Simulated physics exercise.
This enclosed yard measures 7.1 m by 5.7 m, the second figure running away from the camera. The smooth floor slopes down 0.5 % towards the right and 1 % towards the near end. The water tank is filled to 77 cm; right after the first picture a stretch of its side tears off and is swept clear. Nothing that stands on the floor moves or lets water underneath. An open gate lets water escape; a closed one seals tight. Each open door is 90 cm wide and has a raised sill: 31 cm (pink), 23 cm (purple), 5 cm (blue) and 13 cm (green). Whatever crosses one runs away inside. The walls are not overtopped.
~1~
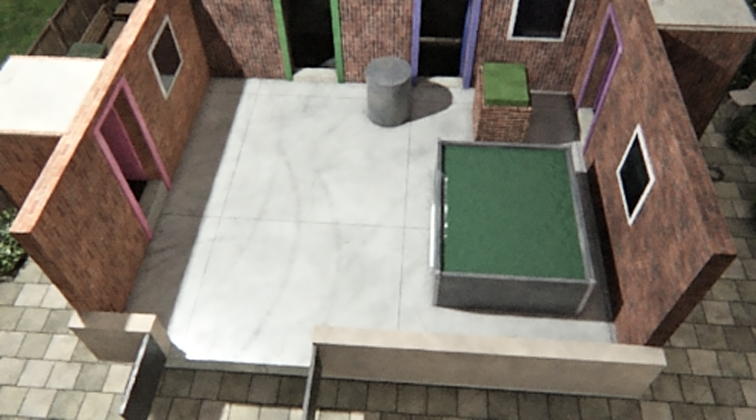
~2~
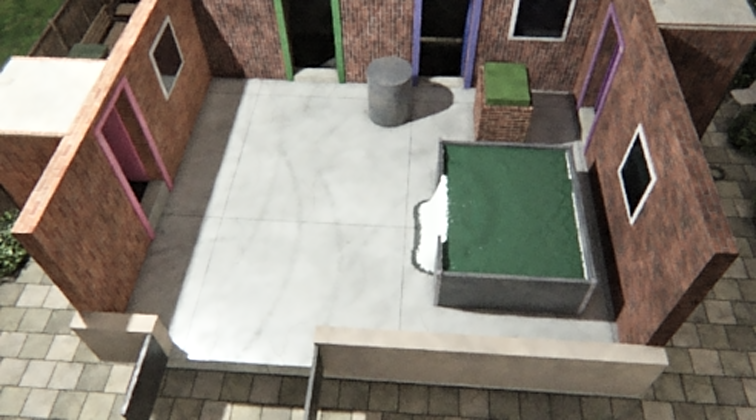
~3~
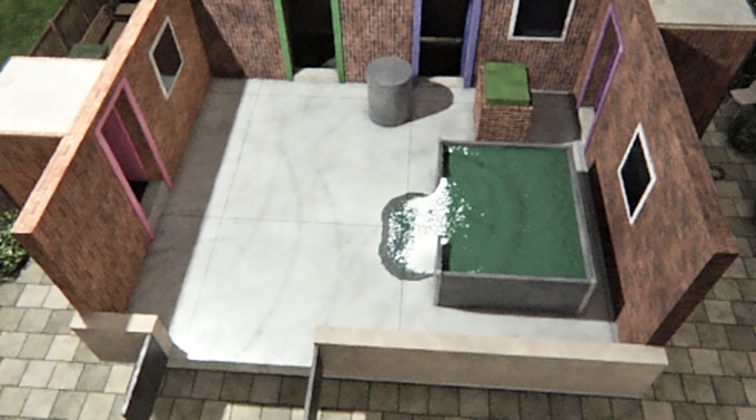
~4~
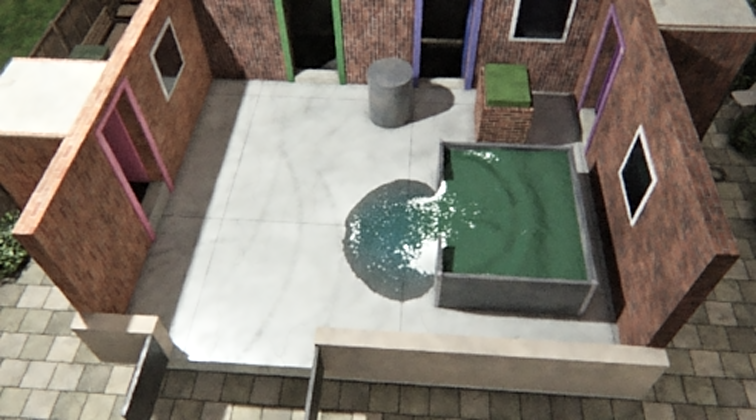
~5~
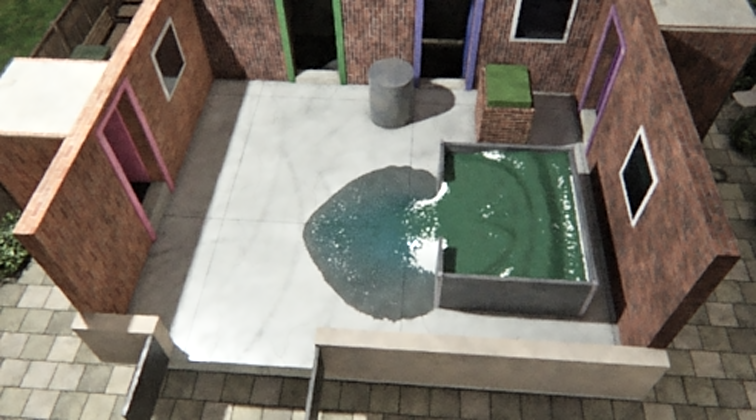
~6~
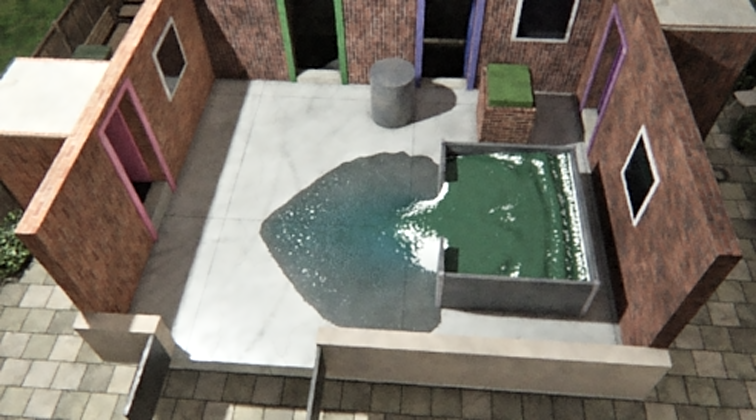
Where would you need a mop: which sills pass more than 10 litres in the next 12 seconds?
Within that time: At the pink door it does not reach the limit; at the purple door it keeps below the limit; at the blue door it does not reach the limit; at the green door it keeps below the limit.
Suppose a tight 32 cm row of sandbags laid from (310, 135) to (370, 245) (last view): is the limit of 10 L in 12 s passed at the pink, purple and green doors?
Then: Pink under, purple under, green past it.
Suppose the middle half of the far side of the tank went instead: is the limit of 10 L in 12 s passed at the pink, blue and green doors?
Then: Pink under, blue over, green not over.
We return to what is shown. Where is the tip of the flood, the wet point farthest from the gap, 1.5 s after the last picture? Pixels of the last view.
At about (209, 99).
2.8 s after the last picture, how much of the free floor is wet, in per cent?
About 65 per cent.
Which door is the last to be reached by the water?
The purple one.
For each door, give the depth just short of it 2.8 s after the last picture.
Depths in cm: Pink 20, purple 0, blue 0, green 5.
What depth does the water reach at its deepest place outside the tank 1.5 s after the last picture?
Roughly 40 cm.
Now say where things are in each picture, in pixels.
In the first picture, the water tank at (508, 208) is whole and still, 77 cm deep.
In the second picture, the front is at (424, 268), 0.7 m from the gap at (440, 223); 0.3 m2 of floor is under water; 77 cm left at the back of the water tank.
In the third picture, water pours out at (439, 225) and has run 1.0 m, to (400, 273); typically 13 cm deep outside, 77 cm at the water tank's back.
In the fourth picture, the front is at (349, 246), 1.4 m from the gap at (440, 227); 2.4 m2 of floor is under water; 76 cm left at the back of the water tank.
In the fifth picture, water pours out at (441, 227) and has run 2.1 m, to (309, 237); typically 6 cm deep outside, 70 cm at the water tank's back.
In the sixth picture, water pours out at (442, 226) and has run 2.8 m, to (266, 235); typically 5 cm deep outside, 66 cm at the water tank's back.
Then, 0.7 s after the last picture water covers 50 % of the floor and is deepest (41 cm) near (427, 241); pink door 23 cm at the sill, 0 L in, purple door not reached, blue door not reached, green door not reached.
Then, 1.5 s after the last picture water covers 60 % of the floor and is deepest (40 cm) near (128, 315); pink door 28 cm at the sill, 0 L in, purple door not reached, blue door not reached, green door not reached.
Then, 2.8 s after the last picture water covers 65 % of the floor and is deepest (26 cm) near (213, 86); pink door 20 cm at the sill, 0 L in, purple door not reached, blue door not reached, green door 5 cm at the sill, 0 L in.
Then, 6.3 s after the last picture water covers 80 % of the floor and is deepest (16 cm) near (375, 106); pink door 12 cm at the sill, 0 L in, purple door not reached, blue door 4 cm at the sill, 0 L in, green door 9 cm at the sill, 0 L in.
Then, 11.3 s after the last picture water covers 100 % of the floor and is deepest (10 cm) near (429, 188); pink door 6 cm at the sill, 0 L in, purple door 3 cm at the sill, 0 L in, blue door 4 cm at the sill, 0 L in, green door 5 cm at the sill, 0 L in.
